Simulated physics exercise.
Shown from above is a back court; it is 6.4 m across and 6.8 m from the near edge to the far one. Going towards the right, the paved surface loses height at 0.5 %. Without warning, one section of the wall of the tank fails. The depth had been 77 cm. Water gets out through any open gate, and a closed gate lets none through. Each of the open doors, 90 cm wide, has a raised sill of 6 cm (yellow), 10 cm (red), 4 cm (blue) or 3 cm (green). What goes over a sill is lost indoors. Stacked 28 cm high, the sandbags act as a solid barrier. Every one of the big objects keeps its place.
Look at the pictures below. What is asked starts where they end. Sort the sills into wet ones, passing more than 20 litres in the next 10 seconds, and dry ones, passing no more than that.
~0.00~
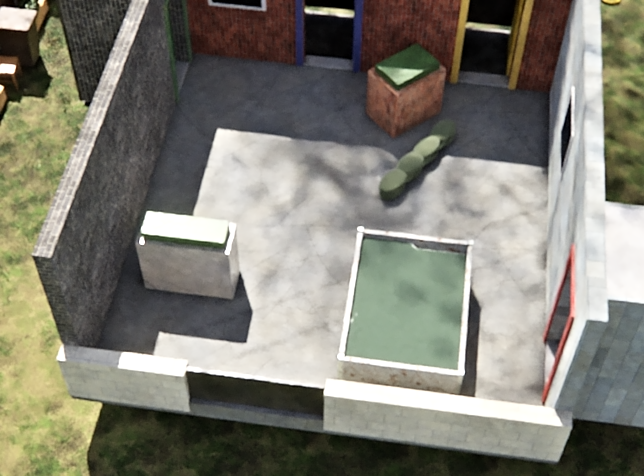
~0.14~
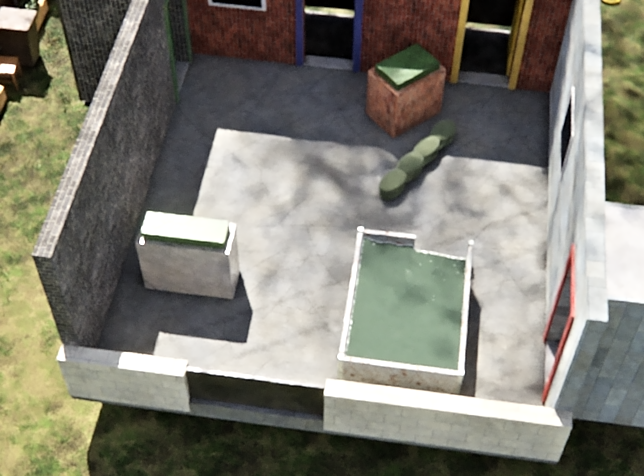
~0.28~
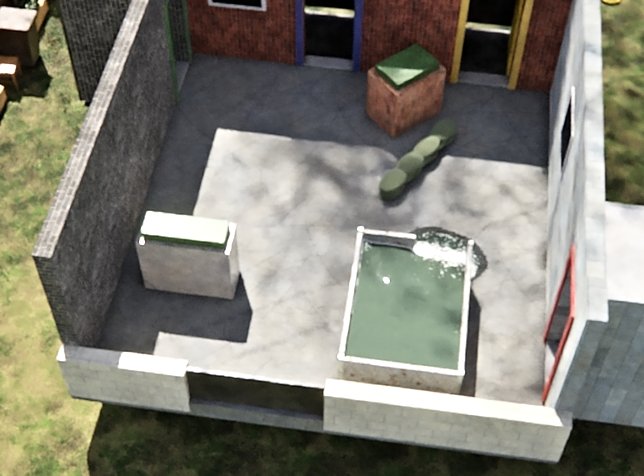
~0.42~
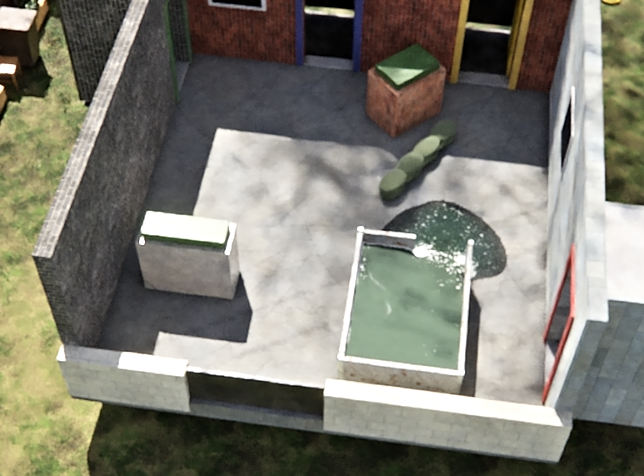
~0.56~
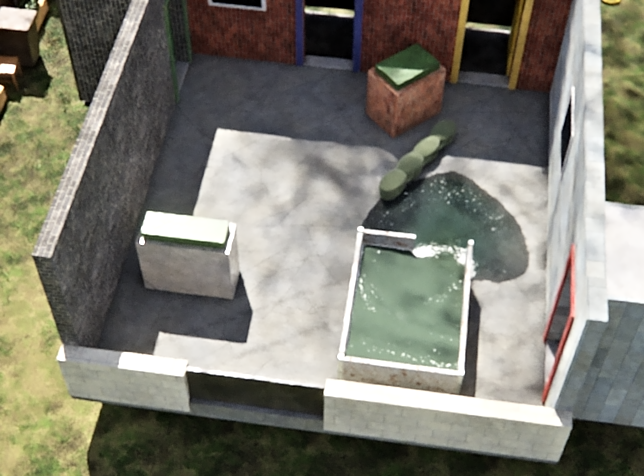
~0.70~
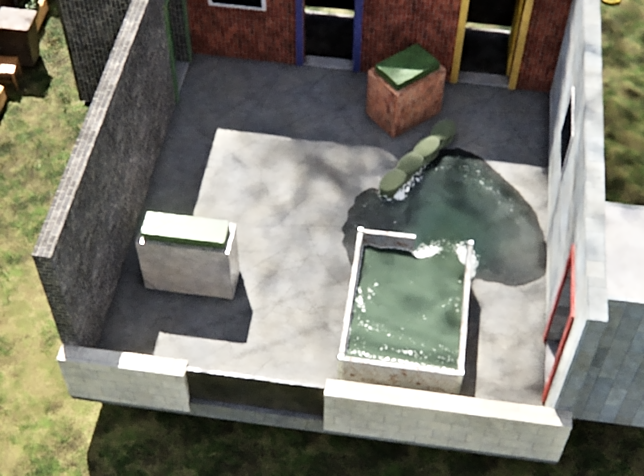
Yellow door: Wet; red door: Dry; blue door: Dry; green door: Wet.
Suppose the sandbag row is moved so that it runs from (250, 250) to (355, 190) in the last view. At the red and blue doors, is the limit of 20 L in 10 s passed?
Note - red: Limit held; blue: Limit exceeded.
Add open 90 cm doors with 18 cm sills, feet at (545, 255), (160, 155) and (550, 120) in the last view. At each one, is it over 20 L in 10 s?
Door 1: Lower; door 2: Lower; door 3: Higher.
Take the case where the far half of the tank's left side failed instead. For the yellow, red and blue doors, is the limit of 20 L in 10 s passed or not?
Then: Yellow under, red not over, blue over.
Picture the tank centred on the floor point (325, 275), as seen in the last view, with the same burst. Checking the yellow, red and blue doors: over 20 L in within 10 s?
Against that limit: Yellow above, red under, blue above.
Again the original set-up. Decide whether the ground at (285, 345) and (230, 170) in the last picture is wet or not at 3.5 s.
I'd say spared, then drenched.
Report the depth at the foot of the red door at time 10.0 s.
Roughly 5.5 centimetres.
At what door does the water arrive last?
I'd say the green one.
After 1.4 s water covers 25 % of the floor and is deepest (34 cm) near (447, 264); yellow door 8 cm at the sill, 0 L in, red door not reached, blue door not reached, green door not reached.
After 2.2 s water covers 30 % of the floor and is deepest (55 cm) near (535, 94); yellow door 16 cm at the sill, 37 L in, red door not reached, blue door not reached, green door not reached.
After 3.5 s water covers 35 % of the floor and is deepest (30 cm) near (534, 116); yellow door 21 cm at the sill, 149 L in, red door 1 cm at the sill, 0 L in, blue door 4 cm at the sill, 0 L in, green door not reached.
After 6.0 s water covers 55 % of the floor and is deepest (18 cm) near (545, 102); yellow door 18 cm at the sill, 383 L in, red door 2 cm at the sill, 0 L in, blue door 3 cm at the sill, 0 L in, green door 9 cm at the sill, 30 L in.
After 10.0 s water covers 85 % of the floor and is deepest (12 cm) near (545, 102); yellow door 11 cm at the sill, 511 L in, red door 5 cm at the sill, 0 L in, blue door 2 cm at the sill, 0 L in, green door 4 cm at the sill, 53 L in.
